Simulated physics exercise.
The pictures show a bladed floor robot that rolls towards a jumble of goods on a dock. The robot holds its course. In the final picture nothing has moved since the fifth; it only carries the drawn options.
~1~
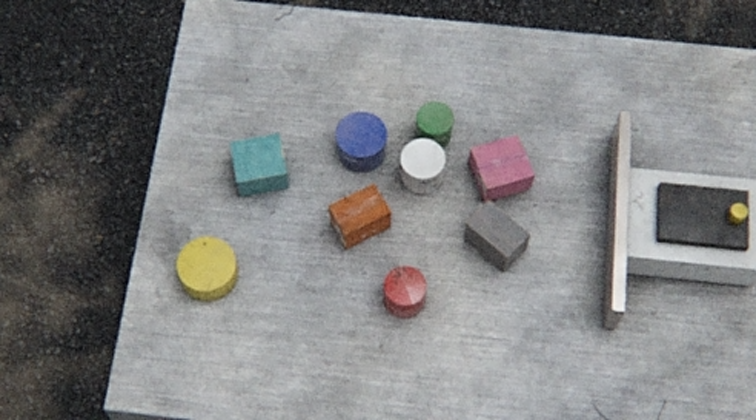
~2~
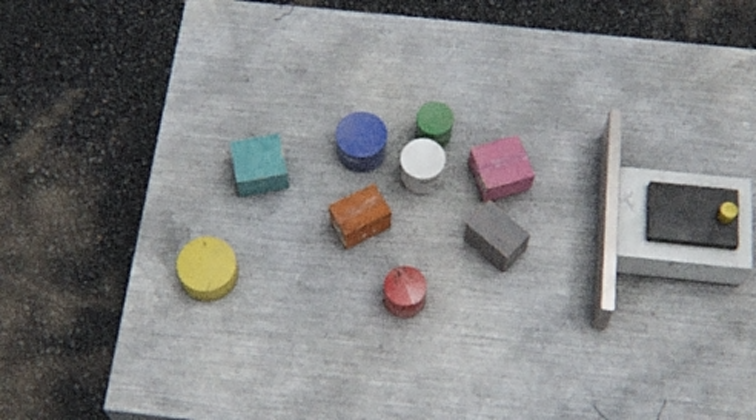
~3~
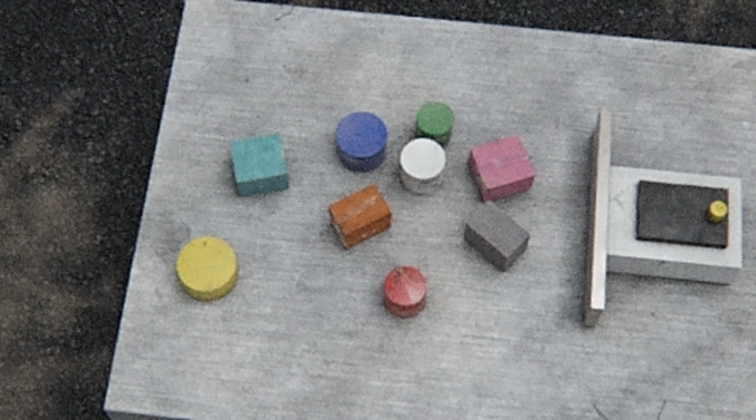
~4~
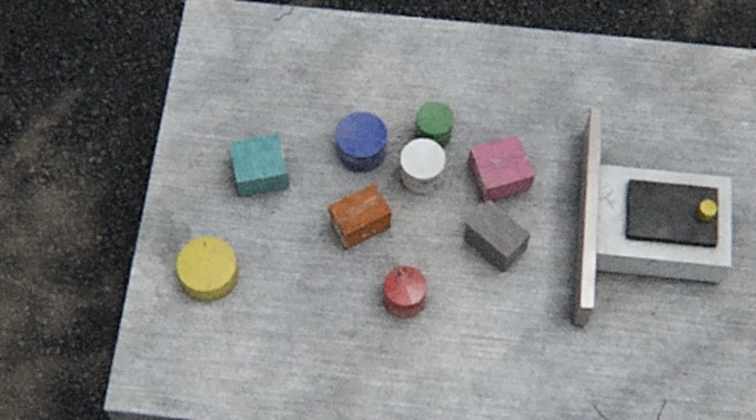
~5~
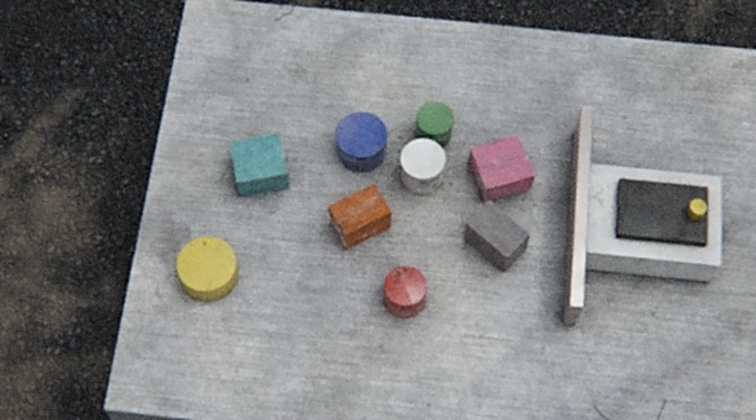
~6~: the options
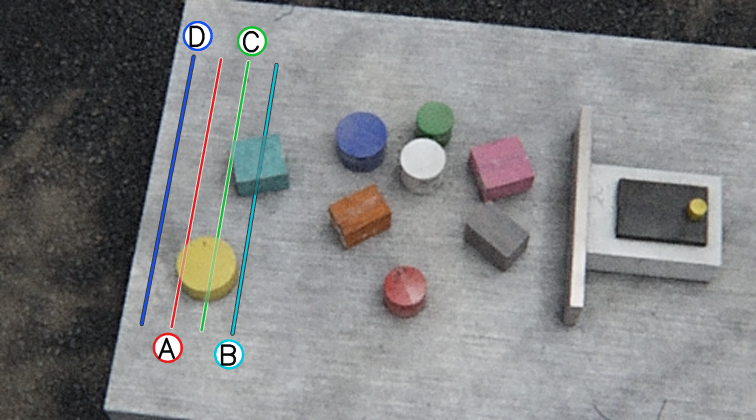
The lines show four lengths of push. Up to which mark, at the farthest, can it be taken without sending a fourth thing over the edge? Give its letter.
As far as mark C.
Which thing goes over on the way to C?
The turquoise crate.
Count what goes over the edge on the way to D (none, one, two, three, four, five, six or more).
By then, six or more.
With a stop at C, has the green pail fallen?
By then, no.
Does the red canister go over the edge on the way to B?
No.
On the marked copy, A at (197, 187); B at (256, 193); C at (226, 190); D at (169, 184).
Taking C. A third of the way, robot (527, 198); green pail (408, 111); blue pail (343, 137).
Two thirds of the way, robot (399, 185); turquoise crate (223, 164); blue pail (255, 123).
When it is over, robot (299, 175); turquoise crate over the edge; blue pail (160, 111); one fallen.
As for the rest, A drops four; B is within the limit but short; D drops seven.
